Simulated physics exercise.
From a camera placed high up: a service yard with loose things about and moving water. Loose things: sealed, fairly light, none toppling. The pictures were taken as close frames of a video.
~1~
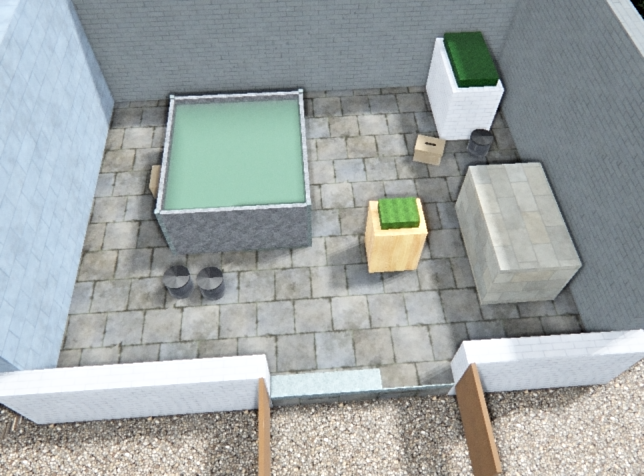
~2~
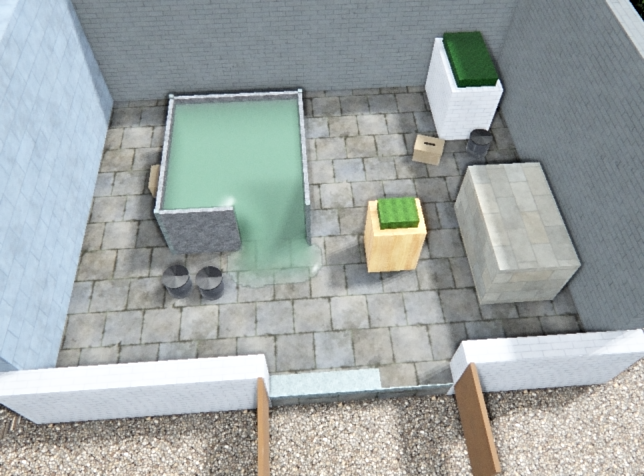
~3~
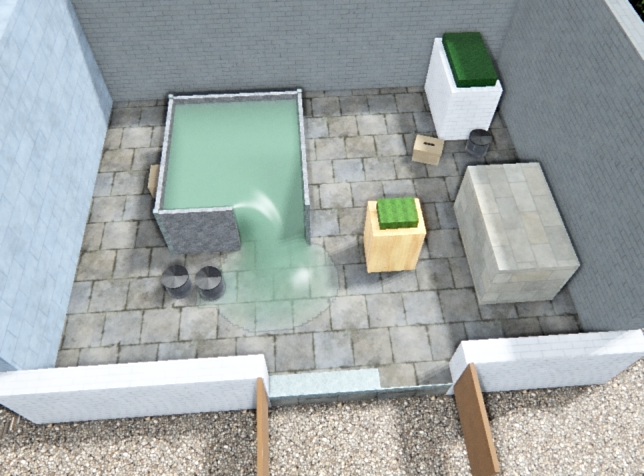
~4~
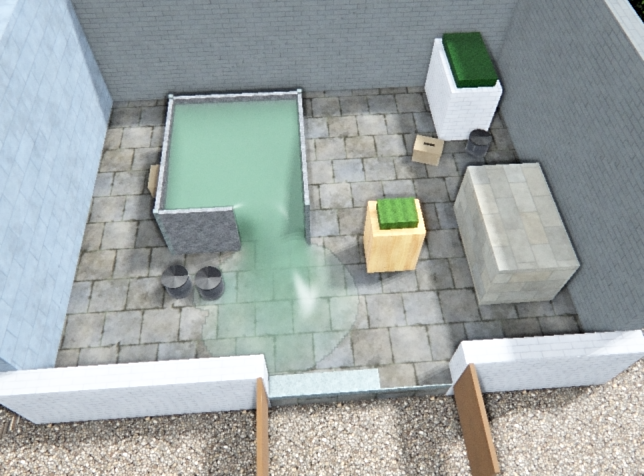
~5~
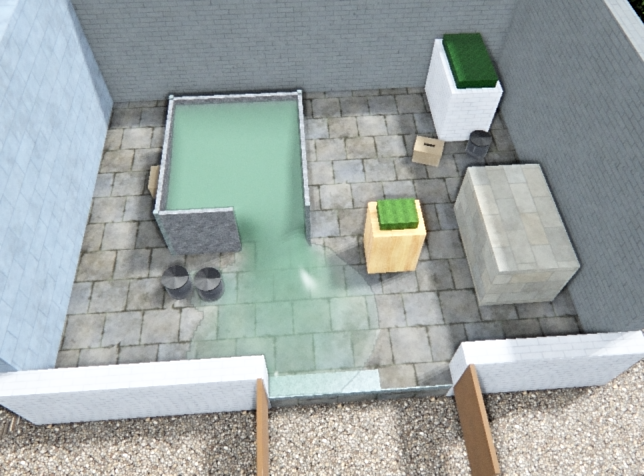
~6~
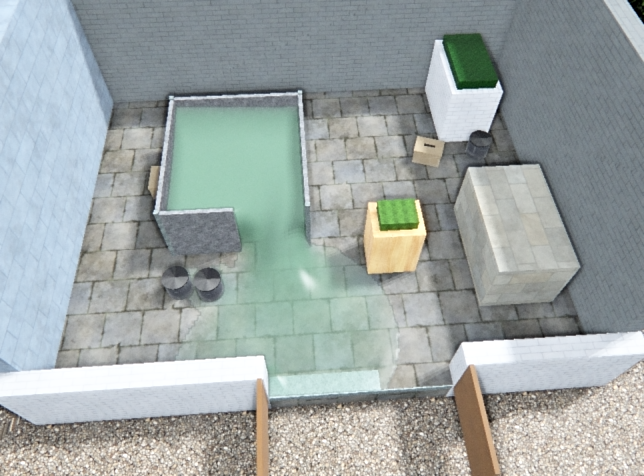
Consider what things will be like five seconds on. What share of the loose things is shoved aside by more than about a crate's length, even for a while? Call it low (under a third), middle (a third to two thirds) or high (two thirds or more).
Low.
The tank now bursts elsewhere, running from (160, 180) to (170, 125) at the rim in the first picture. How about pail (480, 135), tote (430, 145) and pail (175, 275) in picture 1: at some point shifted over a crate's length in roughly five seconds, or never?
In the order asked: Never gets that far, then goes the distance, then never gets that far.
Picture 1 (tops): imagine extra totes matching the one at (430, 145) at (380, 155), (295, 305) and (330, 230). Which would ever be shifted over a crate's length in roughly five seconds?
Copy by copy, in order: Largely stays, relocated, largely stays.
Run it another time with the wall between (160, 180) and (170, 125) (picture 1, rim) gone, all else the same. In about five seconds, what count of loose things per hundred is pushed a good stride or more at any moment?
Roughly 40 %.
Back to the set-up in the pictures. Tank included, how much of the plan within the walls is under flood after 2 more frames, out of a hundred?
Close to 30 %.
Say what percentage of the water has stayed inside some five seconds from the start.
I'd say close to 58 percent.
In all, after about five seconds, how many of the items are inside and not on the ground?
The figure is 1.
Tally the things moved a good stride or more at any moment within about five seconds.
It totals 1.
A moment on, 0 of 5 are well off their spots; 0 afloat.
Next, 0 of 5 are well off their spots; 0 afloat.
Later, 0 of 5 are well off their spots; 1 afloat.
In the end, 1 of 5 are well off their spots, and 1 have been at some point; 1 afloat.
